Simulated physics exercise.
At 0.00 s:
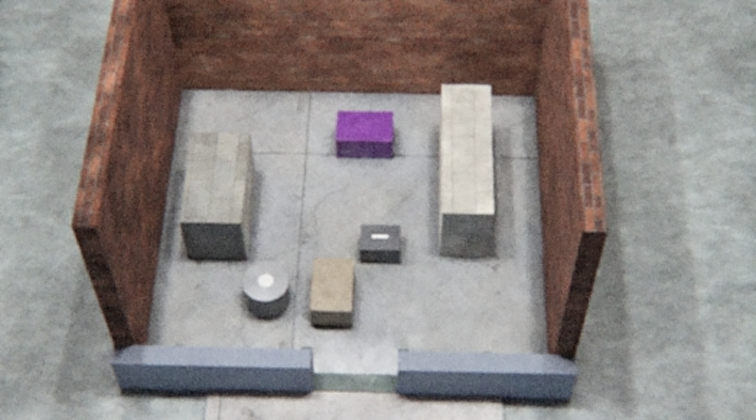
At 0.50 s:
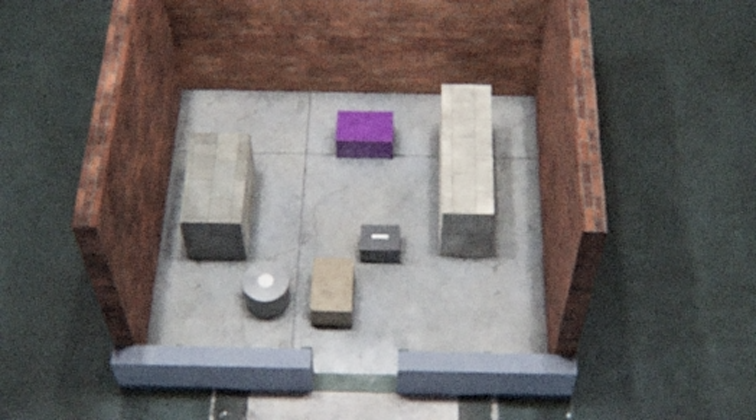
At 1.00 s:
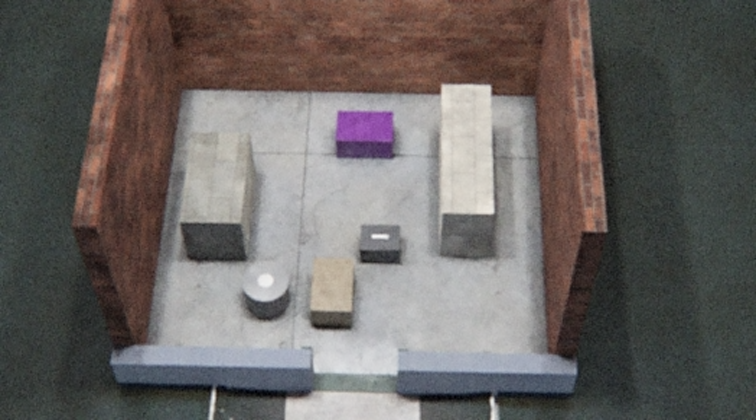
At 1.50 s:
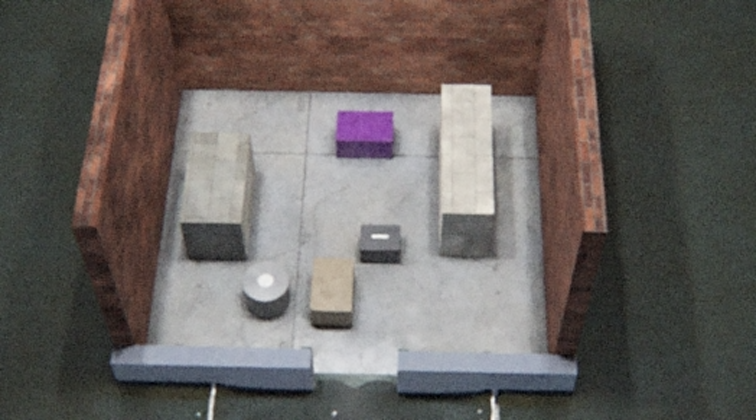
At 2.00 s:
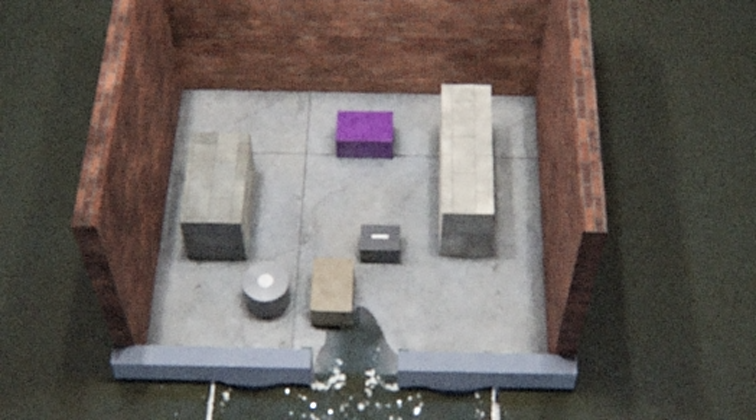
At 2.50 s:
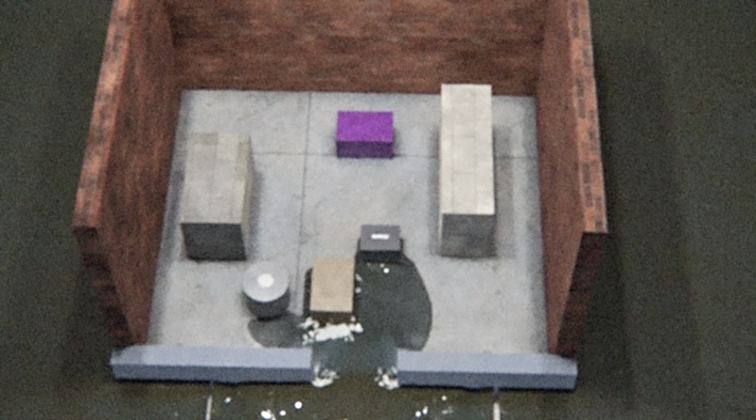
Dark water surrounding a brick-walled store and spreading in through the front gap, reaching nearby boxes while the purple crate stays still.
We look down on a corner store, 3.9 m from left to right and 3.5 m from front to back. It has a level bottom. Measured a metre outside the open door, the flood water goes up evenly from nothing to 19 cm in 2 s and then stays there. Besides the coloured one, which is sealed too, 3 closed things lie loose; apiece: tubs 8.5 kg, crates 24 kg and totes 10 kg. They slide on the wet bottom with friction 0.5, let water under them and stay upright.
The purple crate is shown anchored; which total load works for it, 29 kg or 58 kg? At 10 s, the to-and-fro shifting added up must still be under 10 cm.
Winning option: The lighter.
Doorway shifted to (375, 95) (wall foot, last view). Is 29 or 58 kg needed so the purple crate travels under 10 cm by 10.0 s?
So only the heavy mass does it.
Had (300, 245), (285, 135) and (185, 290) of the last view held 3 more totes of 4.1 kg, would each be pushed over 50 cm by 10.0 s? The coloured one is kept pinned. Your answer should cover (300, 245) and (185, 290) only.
First exceeds it, then stays inside.
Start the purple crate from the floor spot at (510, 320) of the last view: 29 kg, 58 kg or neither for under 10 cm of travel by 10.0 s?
Outcome - success with both.
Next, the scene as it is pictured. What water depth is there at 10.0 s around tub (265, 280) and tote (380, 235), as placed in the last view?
I'd estimate 7 cm for the first and 7 cm for the second.
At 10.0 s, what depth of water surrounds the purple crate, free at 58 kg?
Roughly 7 cm.
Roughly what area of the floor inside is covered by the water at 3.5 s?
Roughly 5.0 m2 of it is wet.
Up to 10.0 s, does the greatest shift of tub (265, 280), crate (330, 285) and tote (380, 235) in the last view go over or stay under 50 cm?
First exceeds it, then stays inside, then exceeds it.
After 3.5 s the purple crate would be 0 cm from its start with 29 kg and 0 cm from its start with 58 kg; 0 cm of water round it then.
After 4.5 s the purple crate would be 0 cm from its start with 29 kg and 0 cm from its start with 58 kg; 2 cm of water round it then.
After 7.0 s the purple crate would be 0 cm from its start with 29 kg and 0 cm from its start with 58 kg; 4 cm of water round it then.
After 10.0 s the purple crate would be 0 cm from its start with 29 kg and 0 cm from its start with 58 kg; 7 cm of water round it then.
